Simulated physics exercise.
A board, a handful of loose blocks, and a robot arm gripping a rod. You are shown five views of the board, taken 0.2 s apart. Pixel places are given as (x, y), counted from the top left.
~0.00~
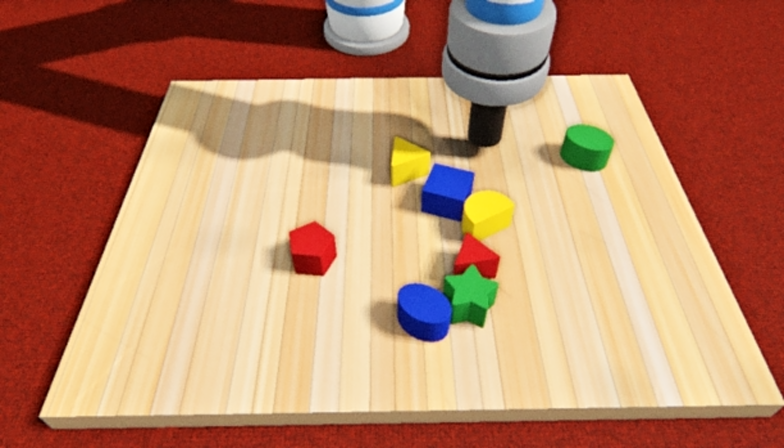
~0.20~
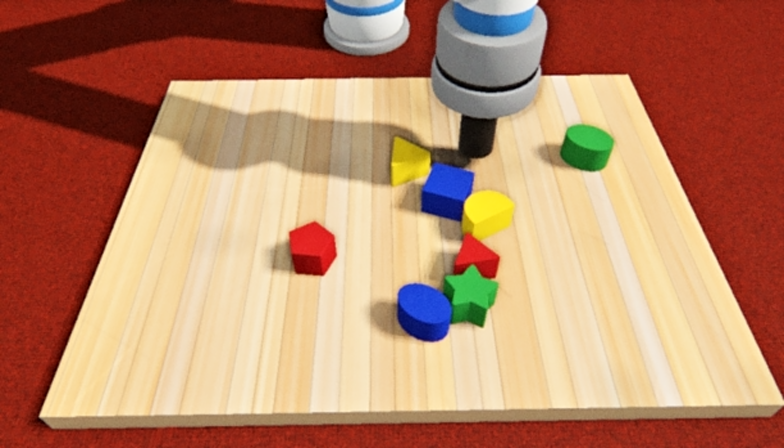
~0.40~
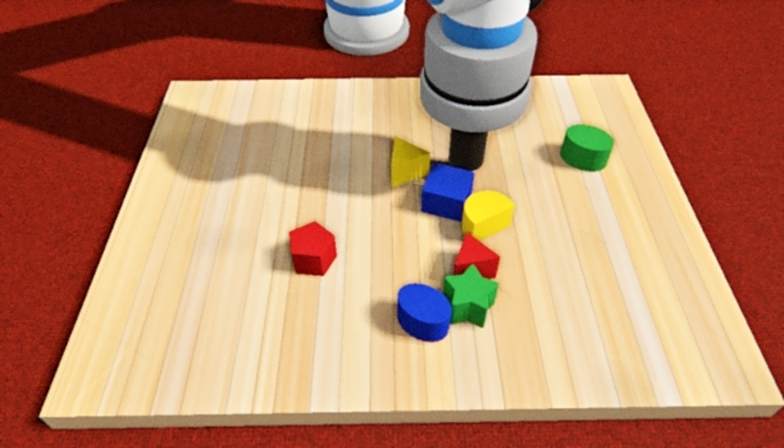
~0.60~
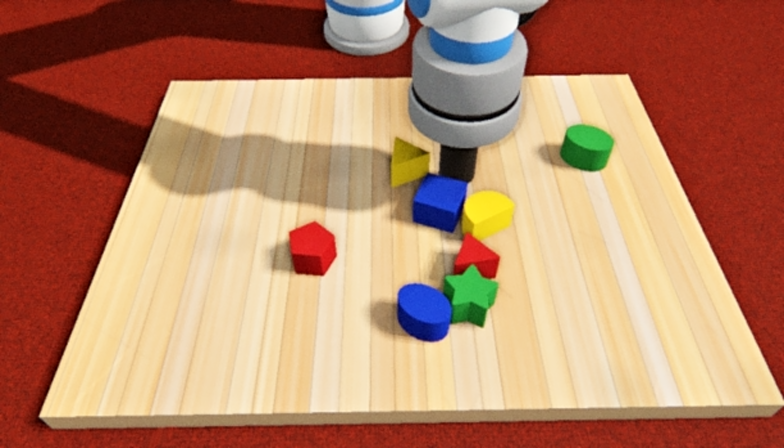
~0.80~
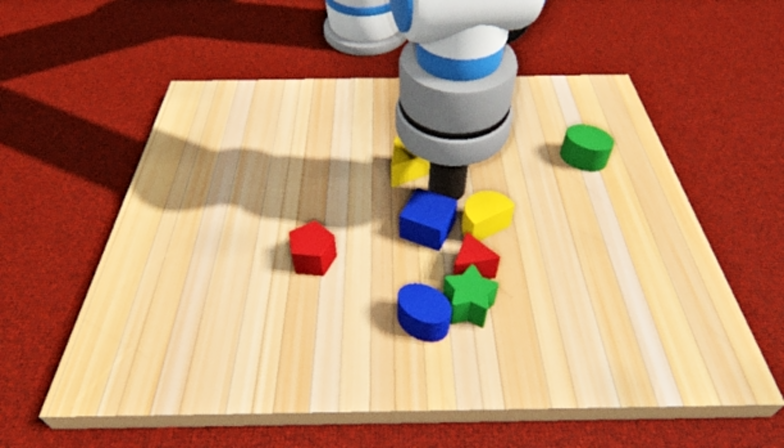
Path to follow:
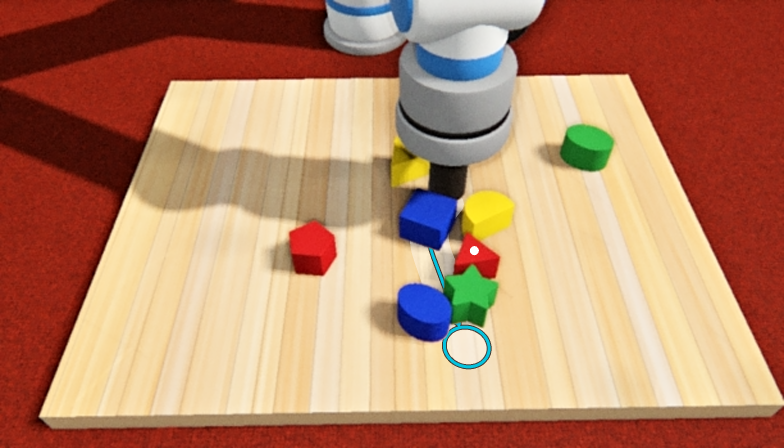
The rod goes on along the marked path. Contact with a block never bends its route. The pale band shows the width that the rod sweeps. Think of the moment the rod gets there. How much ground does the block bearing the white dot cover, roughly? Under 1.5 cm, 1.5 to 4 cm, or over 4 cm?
The under 1.5 cm band.
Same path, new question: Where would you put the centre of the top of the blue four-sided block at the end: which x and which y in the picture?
The middle of its upper face will lie at (397, 263).
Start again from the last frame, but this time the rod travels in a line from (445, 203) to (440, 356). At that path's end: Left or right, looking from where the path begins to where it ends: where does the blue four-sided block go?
That's a shift to the right.
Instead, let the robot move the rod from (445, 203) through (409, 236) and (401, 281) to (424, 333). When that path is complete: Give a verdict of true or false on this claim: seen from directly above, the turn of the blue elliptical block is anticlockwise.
The claim holds.
The drawn path runs from (445, 203) over (430, 243) and (446, 291) to (467, 346); the dot is on the red triangular block.
On the path given first. One third of the way, rod (431, 230); blue four-sided block (403, 248), turned 20° clockwise.
Two thirds of the way, rod (448, 280); blue four-sided block (397, 263), turned 50° clockwise; green star (482, 298); red triangular block (480, 256), turned 30° anticlockwise.
At the end, rod (469, 334); yellow triangular block not moved; blue elliptical block (421, 319), turned 45° clockwise; blue four-sided block (397, 263), turned 50° clockwise; green star (514, 332), turned 55° anticlockwise; red triangular block (481, 256), turned 30° anticlockwise.
